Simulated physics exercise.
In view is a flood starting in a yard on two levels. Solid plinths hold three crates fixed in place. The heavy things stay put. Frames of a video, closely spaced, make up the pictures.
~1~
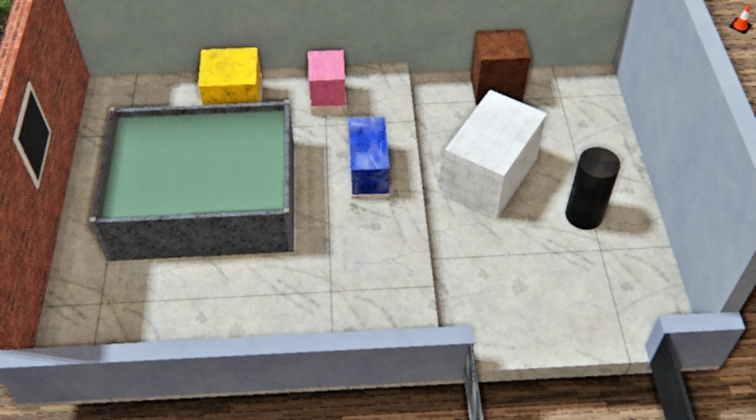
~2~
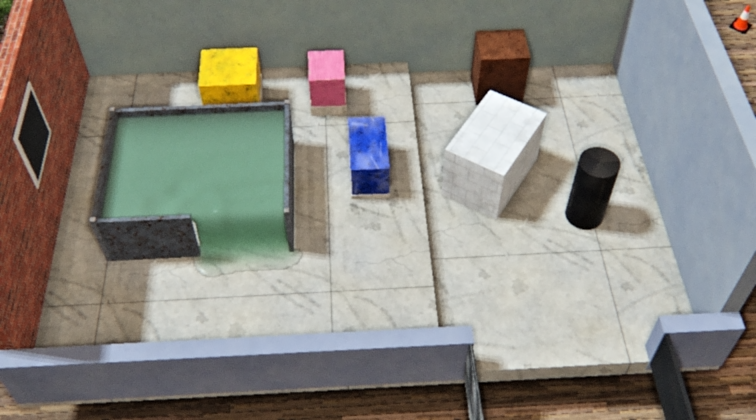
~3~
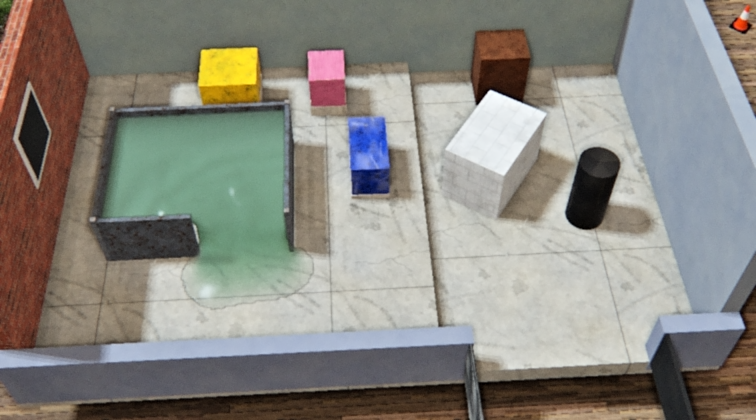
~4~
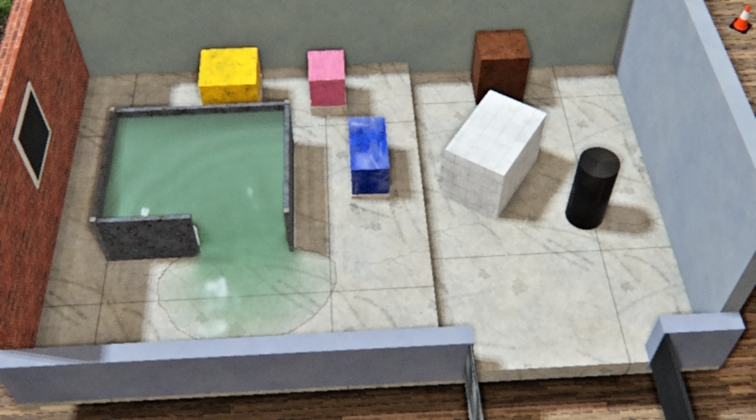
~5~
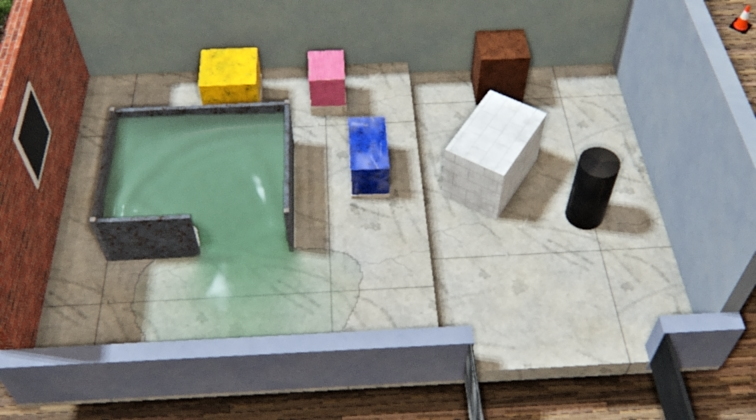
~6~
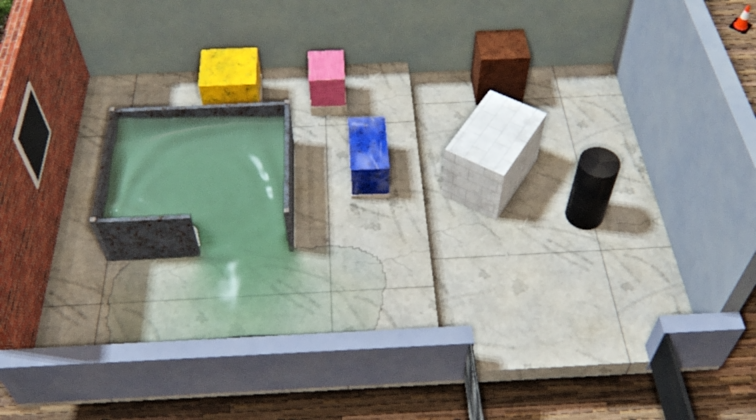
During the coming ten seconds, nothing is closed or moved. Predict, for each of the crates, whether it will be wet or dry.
In order: Blue crate: Kept safe. Yellow crate: Kept safe. Pink crate: Kept safe.
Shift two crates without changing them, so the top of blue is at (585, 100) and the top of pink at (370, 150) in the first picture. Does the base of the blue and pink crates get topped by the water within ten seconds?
The blue crate takes water, the pink crate keeps dry.
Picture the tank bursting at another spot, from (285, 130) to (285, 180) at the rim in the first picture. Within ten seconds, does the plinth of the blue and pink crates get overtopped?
Result - blue crate gets flooded, pink crate gets flooded.
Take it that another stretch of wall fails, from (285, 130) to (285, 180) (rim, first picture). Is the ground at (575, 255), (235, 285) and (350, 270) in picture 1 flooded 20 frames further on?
Sodden, then spared, then sodden.
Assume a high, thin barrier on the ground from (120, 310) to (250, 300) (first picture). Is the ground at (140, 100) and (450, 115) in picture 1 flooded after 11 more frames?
In order, I'd call them bare and bare.
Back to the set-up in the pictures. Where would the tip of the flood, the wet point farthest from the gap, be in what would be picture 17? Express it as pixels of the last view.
By then the tip should be at about (659, 344).
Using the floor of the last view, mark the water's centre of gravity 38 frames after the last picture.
I'd say around (312, 209).
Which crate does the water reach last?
I'd say the one in pink is last.
A moment on, water covers 15 % of the floor; the blue crate not reached, the yellow crate not reached, the pink crate not reached.
Next, water covers 35 % of the floor; the blue crate not reached, the yellow crate not reached, the pink crate not reached.
Then, water covers 60 % of the floor; the blue crate not reached, the yellow crate not reached, the pink crate not reached.
Later, water covers 80 % of the floor; the blue crate water round its plinth, the yellow crate water round its plinth, the pink crate water round its plinth.
In the end, water covers 95 % of the floor; the blue crate stayed above the water, the yellow crate stayed above the water, the pink crate stayed above the water.
